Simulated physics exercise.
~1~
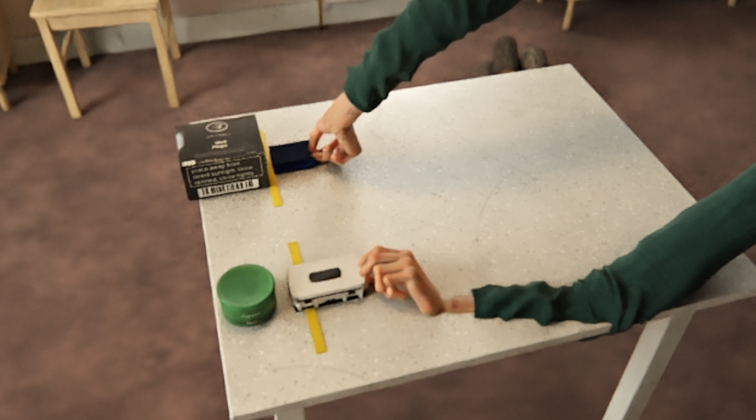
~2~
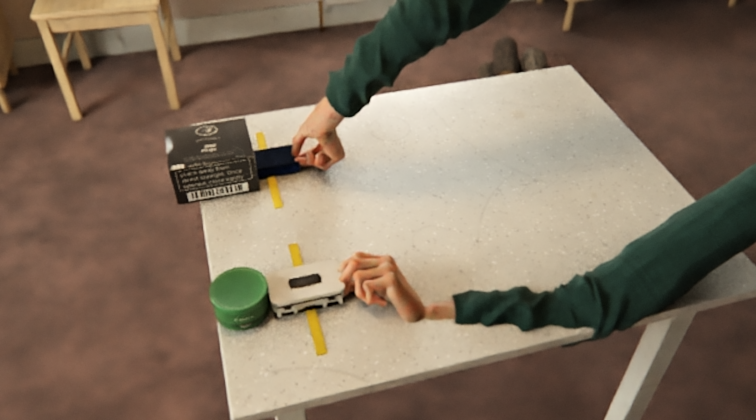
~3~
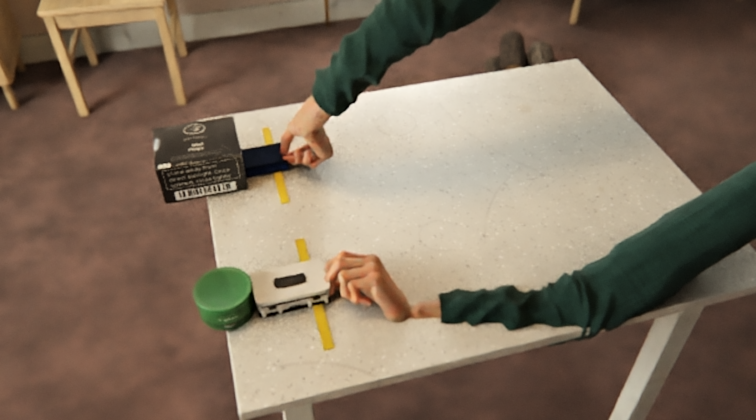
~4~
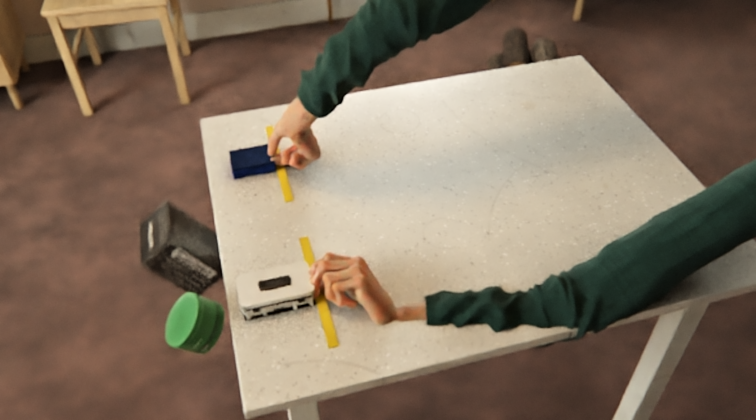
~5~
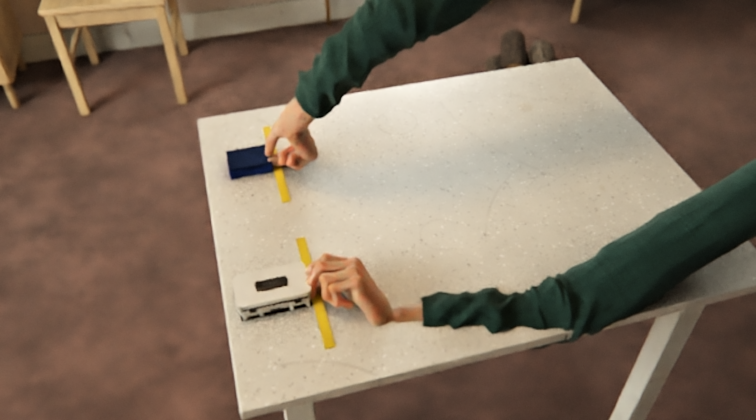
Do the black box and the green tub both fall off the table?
Yes, the black box falls off the table, and the green tub falls off it too.
Two hands push a blue sponge and white case, knocking a black box and green tub off the table.
